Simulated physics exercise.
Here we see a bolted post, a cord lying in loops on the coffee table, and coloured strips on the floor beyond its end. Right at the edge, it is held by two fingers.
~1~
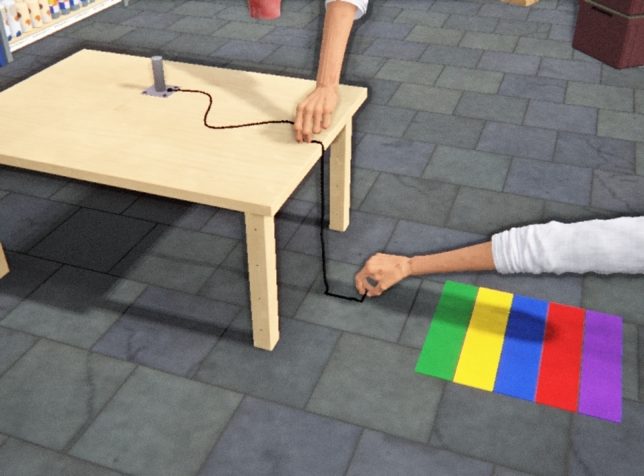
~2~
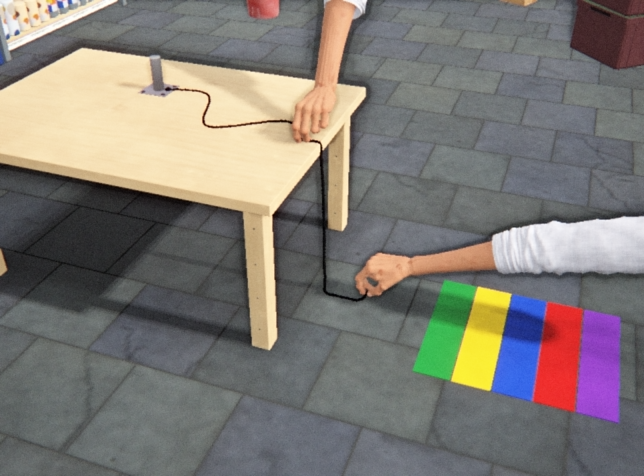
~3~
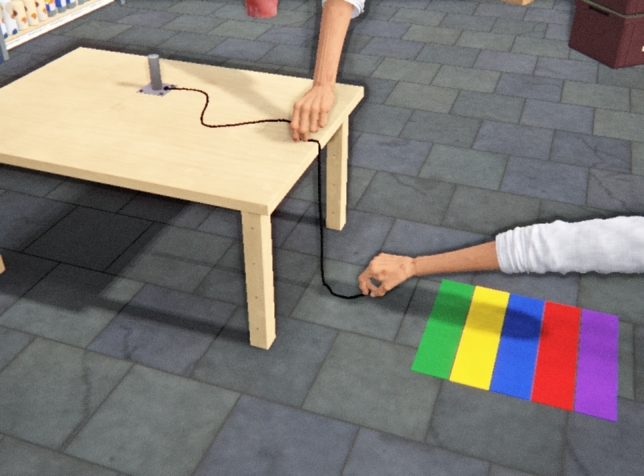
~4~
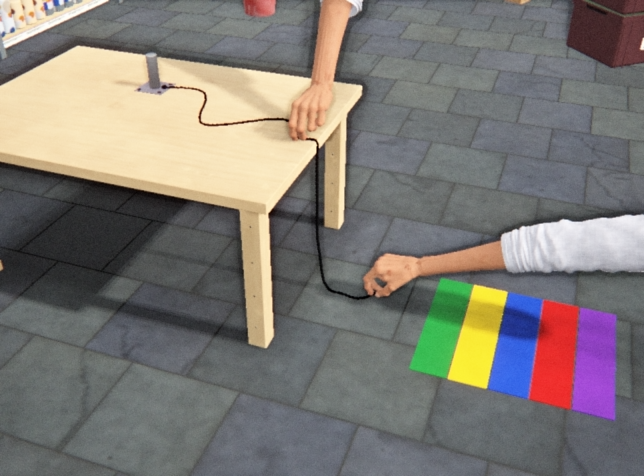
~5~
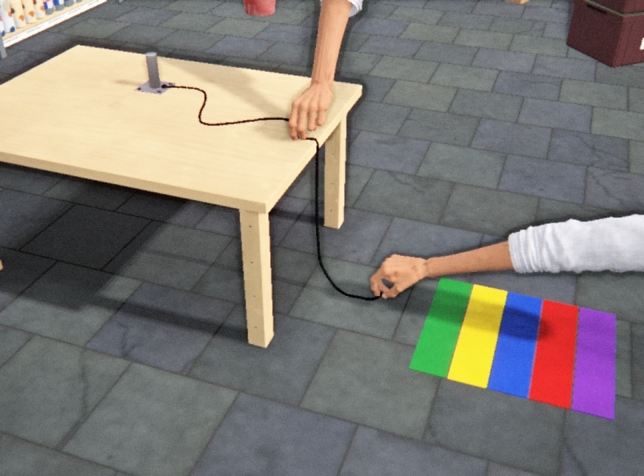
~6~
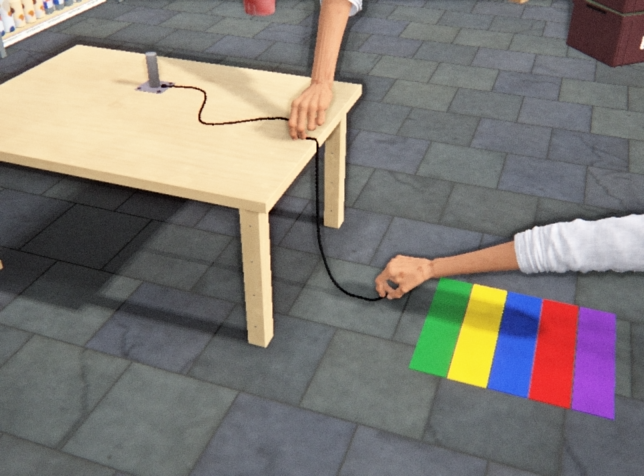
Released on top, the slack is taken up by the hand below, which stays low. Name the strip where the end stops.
Red.
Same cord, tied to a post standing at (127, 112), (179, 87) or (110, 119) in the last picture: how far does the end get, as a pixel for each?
You'd get roughly (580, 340), (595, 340) and (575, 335), one for each try.
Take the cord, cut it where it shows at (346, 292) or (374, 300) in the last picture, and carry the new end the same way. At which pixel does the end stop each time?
First (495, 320), then (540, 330).
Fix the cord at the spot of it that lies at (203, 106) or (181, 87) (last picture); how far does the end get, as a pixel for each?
Per try (px, approx.): (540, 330), (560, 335).
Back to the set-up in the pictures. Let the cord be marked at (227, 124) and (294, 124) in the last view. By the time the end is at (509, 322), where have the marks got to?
The two spots land somewhere near (277, 122) and (327, 160).
Soon after, end near (509, 322); over blue.
After that, end near (544, 330); over red.
At the stop, end near (565, 335); over red. It halts on the red strip.
